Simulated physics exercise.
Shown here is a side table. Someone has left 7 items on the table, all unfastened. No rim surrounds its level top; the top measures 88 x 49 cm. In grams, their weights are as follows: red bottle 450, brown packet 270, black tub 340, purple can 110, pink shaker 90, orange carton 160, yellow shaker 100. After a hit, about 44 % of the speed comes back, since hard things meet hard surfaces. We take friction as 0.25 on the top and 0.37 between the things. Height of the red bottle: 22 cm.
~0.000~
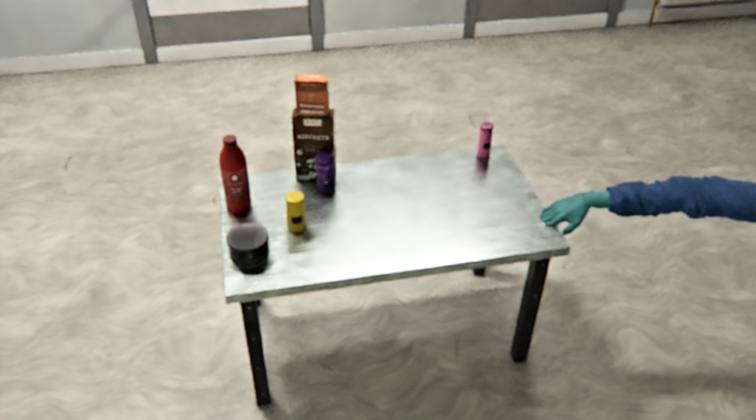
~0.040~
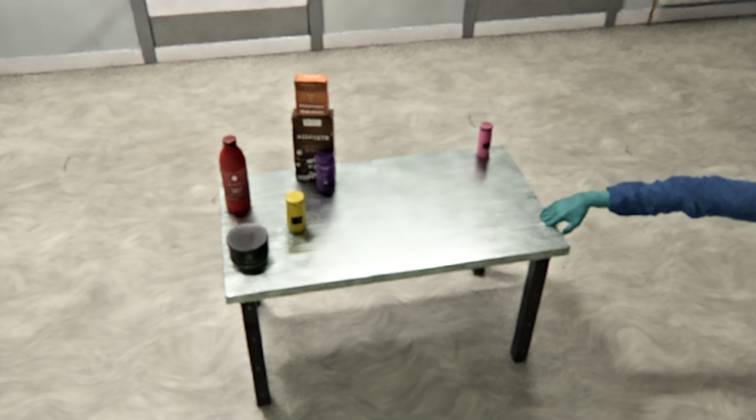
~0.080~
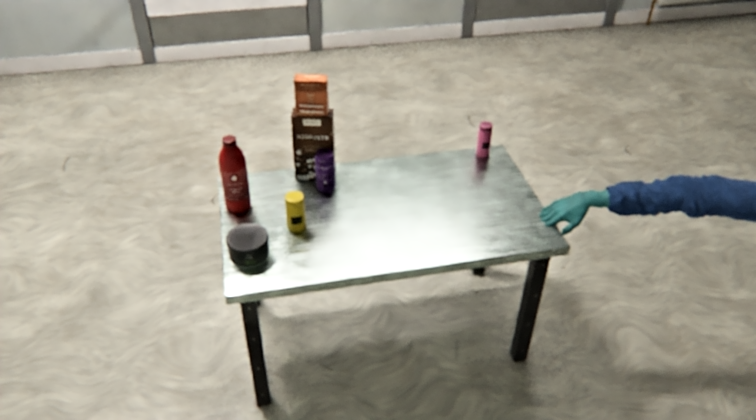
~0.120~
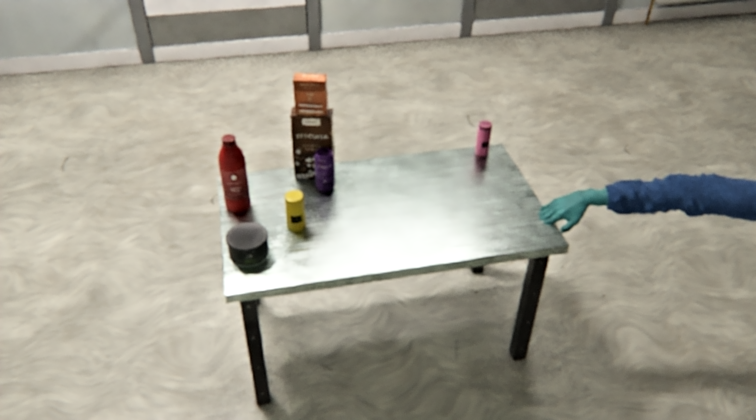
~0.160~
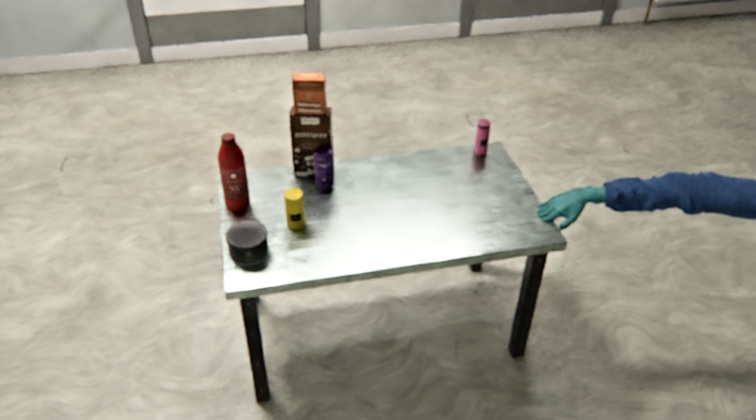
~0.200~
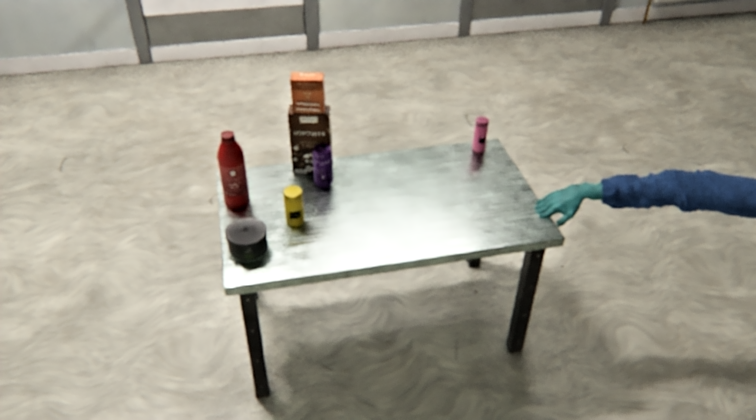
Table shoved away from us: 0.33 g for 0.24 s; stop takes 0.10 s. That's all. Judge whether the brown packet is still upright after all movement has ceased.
It is not upright any more.
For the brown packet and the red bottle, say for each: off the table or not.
Well, the brown packet is out of bounds, and the red bottle is still in bounds.
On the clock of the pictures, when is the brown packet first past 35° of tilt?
Around 0.4 seconds.
Around 0.60 s, table along by 13 cm; brown packet now off the table; orange carton on its side; red bottle shifted 3 cm.
Around 1.00 s, table along by 13 cm; orange carton at 11° to upright; black tub shifted 3 cm; red bottle shifted 3 cm.
Finally (3.8 s), off the table and tipped over, brown packet; not toppled but over 5 cm from the start, orange carton; the other 5 still in place (within 5 cm). Final places as that camera would see them, brown packet near (317, 120).
